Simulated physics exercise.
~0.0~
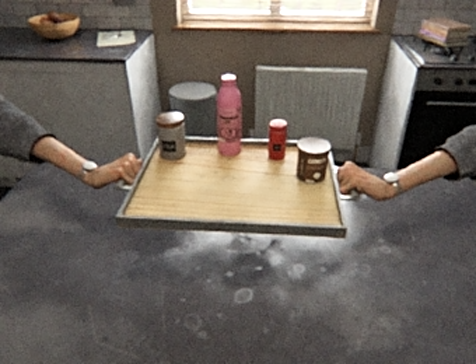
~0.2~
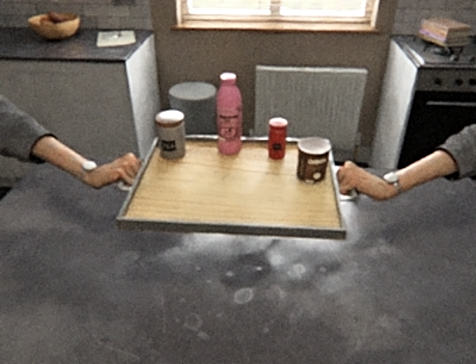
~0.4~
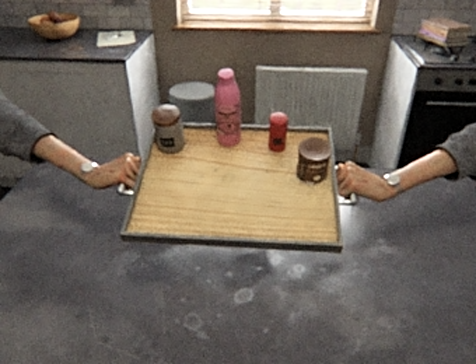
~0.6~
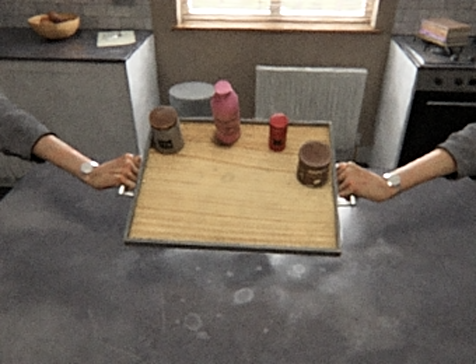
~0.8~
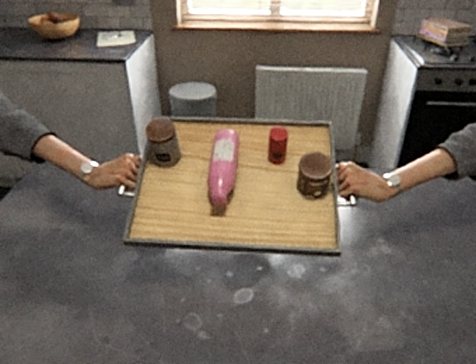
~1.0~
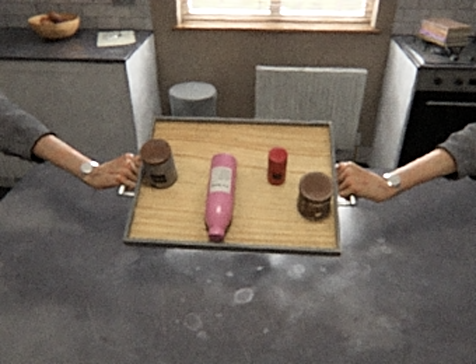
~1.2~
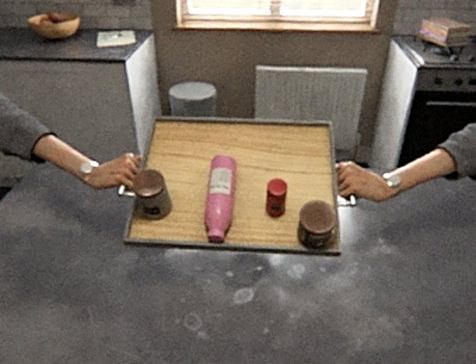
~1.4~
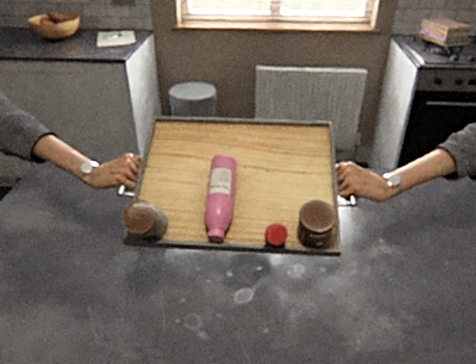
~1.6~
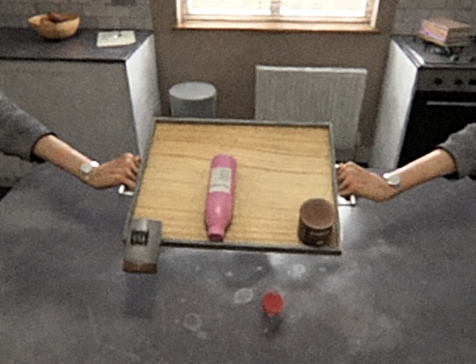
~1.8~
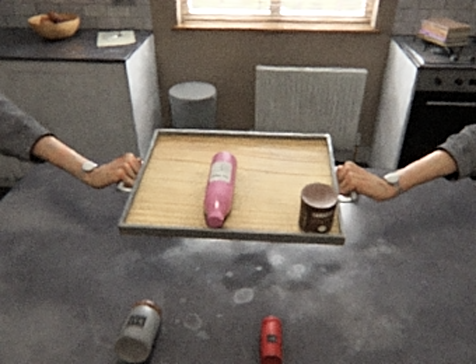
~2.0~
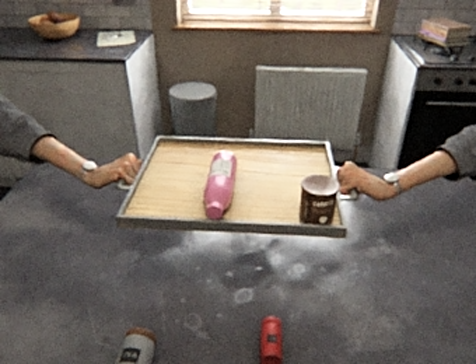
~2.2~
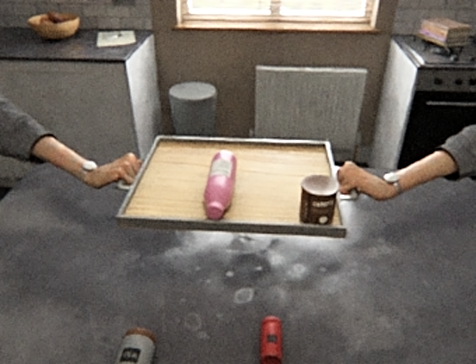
Two hands tipped a tray's near edge down, and the pink bottle fell over while the other items slid forward. The red shaker and grey jar dropped onto the table, then the hands levelled the tray with the bottle lying beside the standing brown tin.
